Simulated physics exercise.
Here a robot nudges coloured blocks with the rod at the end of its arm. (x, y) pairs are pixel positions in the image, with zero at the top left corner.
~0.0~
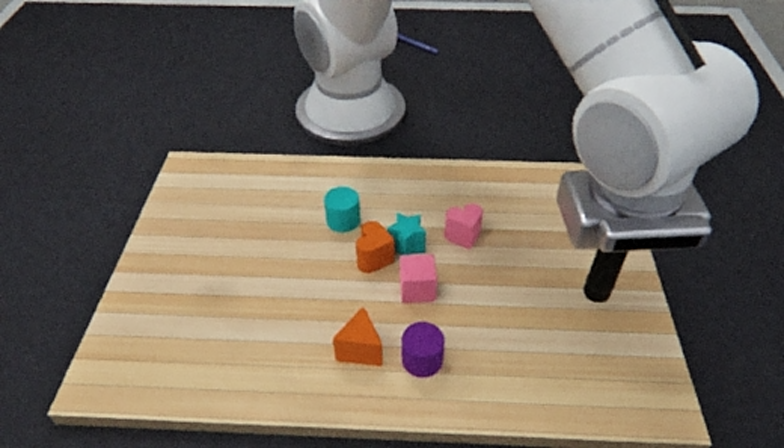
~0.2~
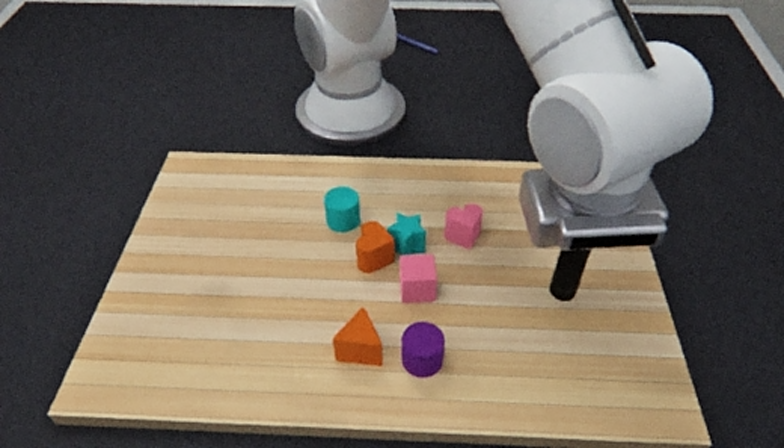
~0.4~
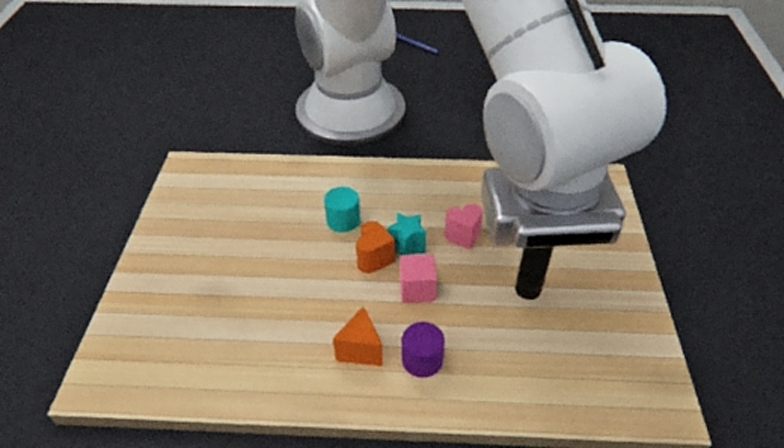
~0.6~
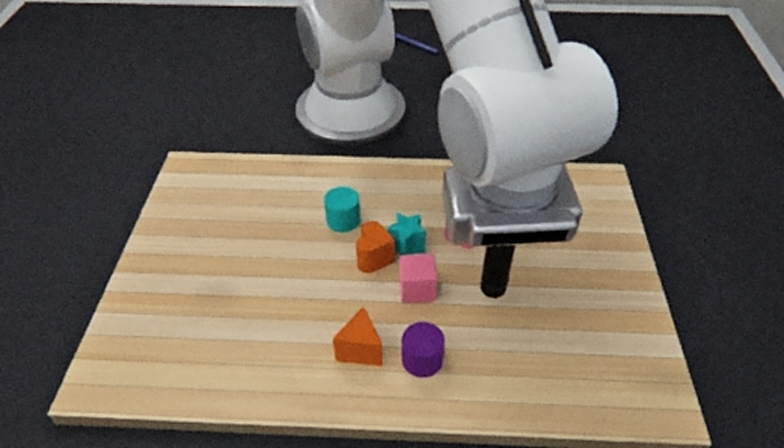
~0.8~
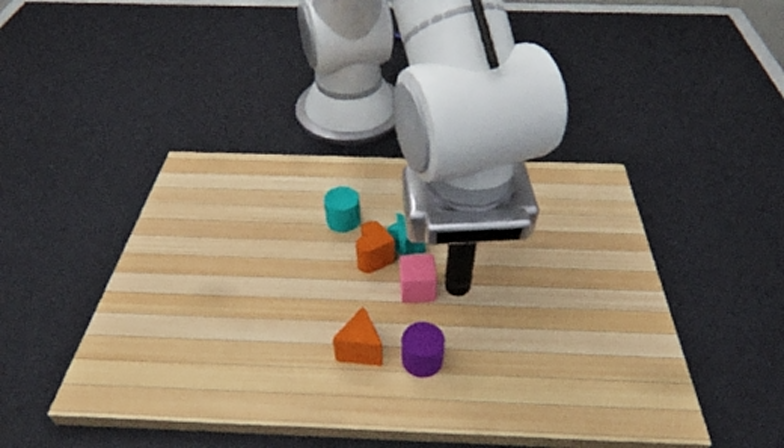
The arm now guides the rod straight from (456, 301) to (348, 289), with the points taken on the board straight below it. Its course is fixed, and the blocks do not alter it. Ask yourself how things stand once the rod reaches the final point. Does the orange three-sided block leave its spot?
Answer: No.
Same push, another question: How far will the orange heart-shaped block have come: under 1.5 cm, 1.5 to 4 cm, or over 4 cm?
It goes 1.5 to 4 cm.
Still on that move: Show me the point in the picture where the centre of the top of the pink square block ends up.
I'd place it at (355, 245), taking the centre of its top.
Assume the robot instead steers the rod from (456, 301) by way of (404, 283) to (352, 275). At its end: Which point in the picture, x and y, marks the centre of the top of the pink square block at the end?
It is going to be at (320, 254).
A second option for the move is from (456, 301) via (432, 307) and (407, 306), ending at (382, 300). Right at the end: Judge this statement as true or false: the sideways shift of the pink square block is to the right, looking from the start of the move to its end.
That claim is true.
What follows on the original path. One third of the way, rod at (420, 284); pink square block at (395, 261), turned 40° clockwise.
Two thirds of the way, rod at (383, 280); orange heart-shaped block at (365, 226), turned 15° clockwise; pink square block at (367, 251), turned 75° clockwise.
At the end, rod at (347, 276); orange three-sided block in place; orange heart-shaped block at (363, 221), turned 30° clockwise; pink square block at (355, 245), turned 95° clockwise.
